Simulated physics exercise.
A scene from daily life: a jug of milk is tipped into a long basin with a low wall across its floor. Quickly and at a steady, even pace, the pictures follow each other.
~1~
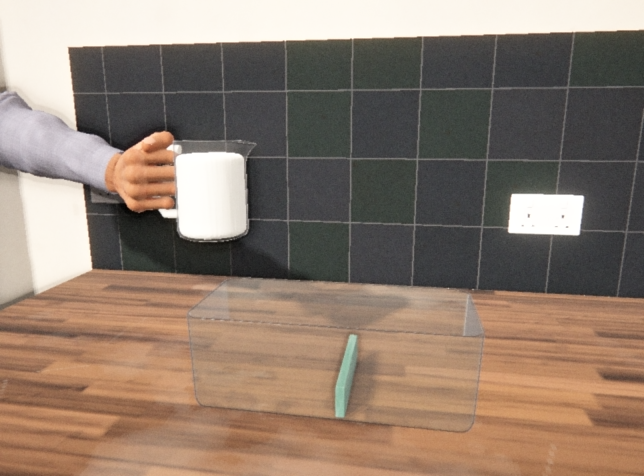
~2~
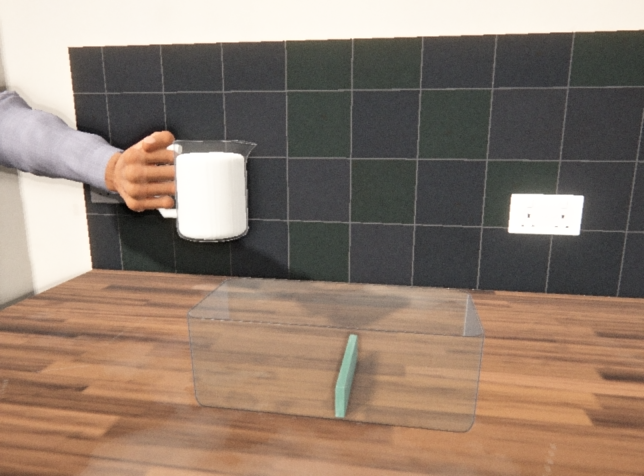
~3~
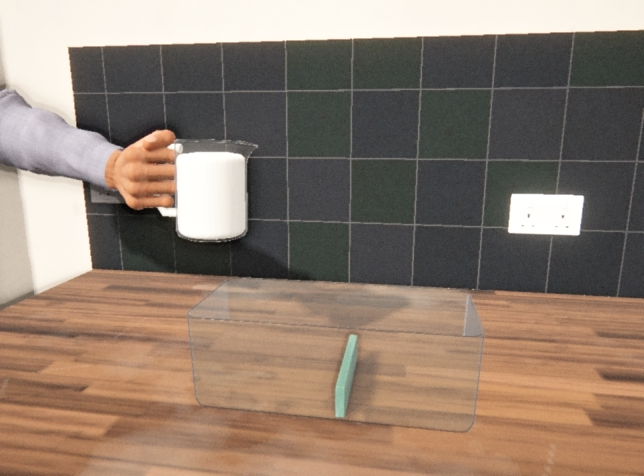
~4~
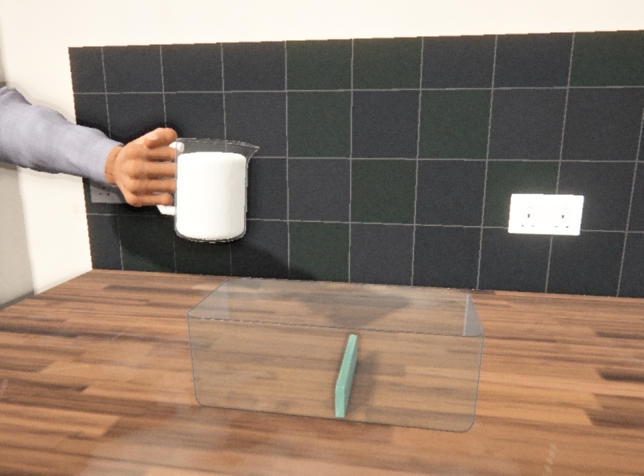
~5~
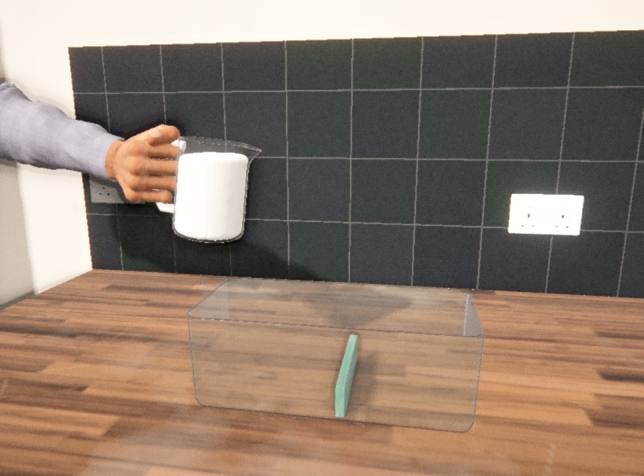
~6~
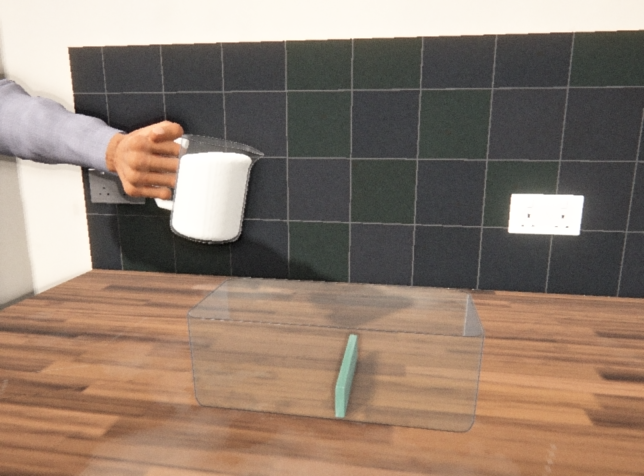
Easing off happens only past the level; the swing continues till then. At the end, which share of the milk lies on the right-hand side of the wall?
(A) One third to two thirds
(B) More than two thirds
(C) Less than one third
The answer is C.
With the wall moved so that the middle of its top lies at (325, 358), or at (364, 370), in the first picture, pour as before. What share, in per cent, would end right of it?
I'd expect near 40 percent the first time and near 10 percent the next.
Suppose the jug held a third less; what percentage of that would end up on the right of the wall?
Roughly 5 in a hundred.
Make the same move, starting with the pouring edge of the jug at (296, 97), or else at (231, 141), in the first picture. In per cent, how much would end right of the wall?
First try: Near 85 percent; second try: Near 5 percent.
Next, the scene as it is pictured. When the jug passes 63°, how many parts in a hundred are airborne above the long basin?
10 %.
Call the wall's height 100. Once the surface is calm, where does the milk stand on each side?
It settles around 50 on the left side and around 0 on the right side.
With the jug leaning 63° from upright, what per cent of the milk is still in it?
It still holds around 85 per cent there.
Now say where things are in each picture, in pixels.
Tilt 0°; pouring edge (255, 143); surface from (181, 156) to (244, 156); the long basin's rim runs from (209, 296) to (476, 312); the wall's top is at (348, 359), in the first frame.
Tilt 0°; pouring edge (256, 144); surface from (182, 156) to (245, 157), in the second frame.
Tilt 2°; pouring edge (257, 145); surface from (183, 156) to (245, 157), in the third frame.
Tilt 4°; pouring edge (259, 147); surface from (184, 156) to (246, 157), in the fourth frame.
Tilt 7°; pouring edge (261, 150); surface from (185, 156) to (249, 158), in the fifth frame.
Tilt 11°; pouring edge (264, 154); surface from (187, 158) to (253, 158), in the sixth frame.
A moment on, the jug is tipped part way and 85 per cent is still to pour, 3 is left of the wall and 0 right of it.
Next, the jug is tipped on its side and 34 per cent is still to pour, 45 is left of the wall and 1 right of it.
Then the jug is tipped right over and 2 per cent is still to pour, 89 is left of the wall and 4 right of it.
Later the jug is tipped right over and 0 per cent is still to pour, 93 is left of the wall and 5 right of it.
At rest 93 per cent lies left of the wall, 5 right of it and 2 outside.
